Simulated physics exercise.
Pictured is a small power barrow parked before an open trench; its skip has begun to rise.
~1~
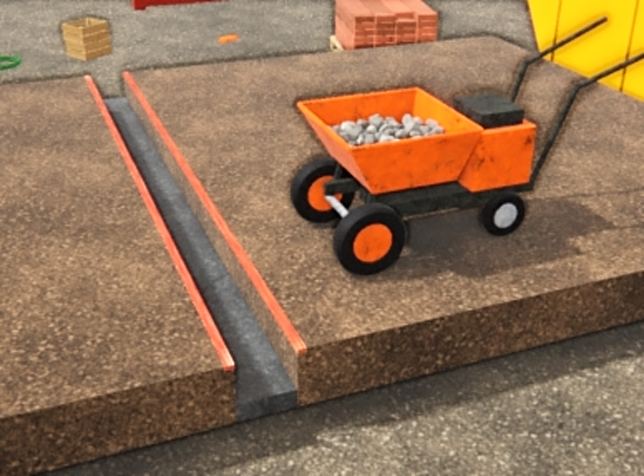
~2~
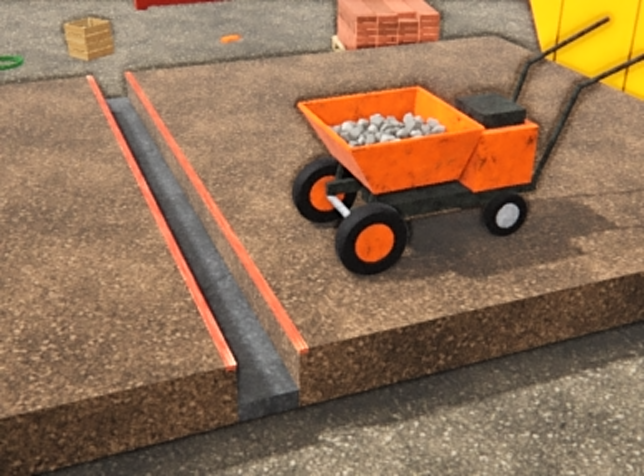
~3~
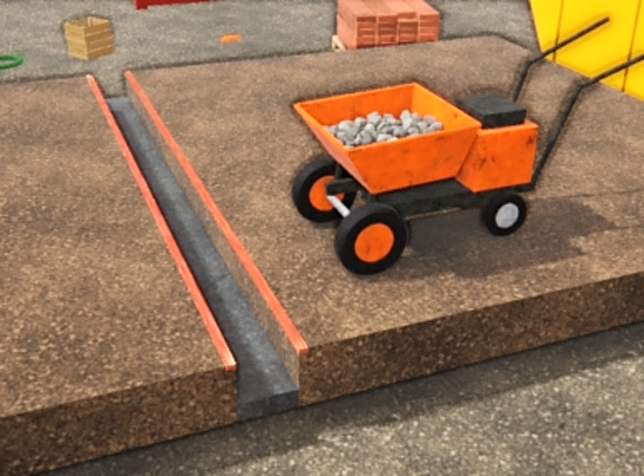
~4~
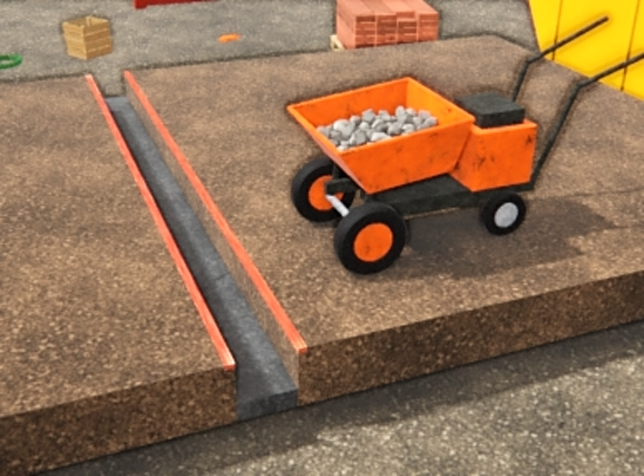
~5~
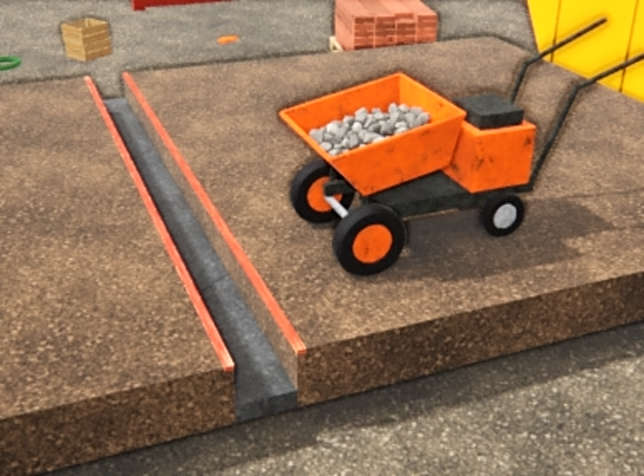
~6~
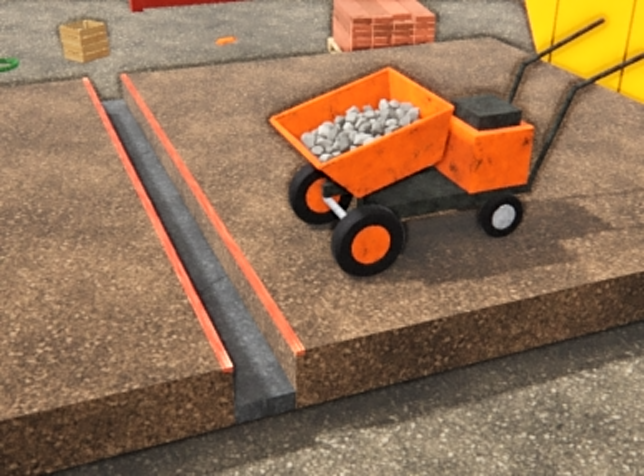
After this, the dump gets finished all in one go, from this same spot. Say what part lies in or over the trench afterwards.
The trench is going to take the majority of it.
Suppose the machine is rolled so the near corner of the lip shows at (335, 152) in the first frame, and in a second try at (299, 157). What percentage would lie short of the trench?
It comes out near 0 in a hundred for the first and near 0 in a hundred for the second.
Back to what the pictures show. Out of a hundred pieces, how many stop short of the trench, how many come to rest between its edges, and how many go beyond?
Shares in per cent - short: 0, between: 95, beyond: 0.
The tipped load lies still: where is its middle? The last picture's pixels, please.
Resting centre, last frame: Roughly (219, 294).
Soon, skip tipped steeply; all in the skip.
A while on, skip tipped right over; nearly all in the skip; a stray few short of the trench; a small part in or heaped over the trench; a stray few falling.
Towards the end, skip tipped right over; about a quarter in the skip; about two thirds in or heaped over the trench.
Finally, skip tipped right over; a stray few in the skip; a stray few short of the trench; nearly all in or heaped over the trench; none beyond it.
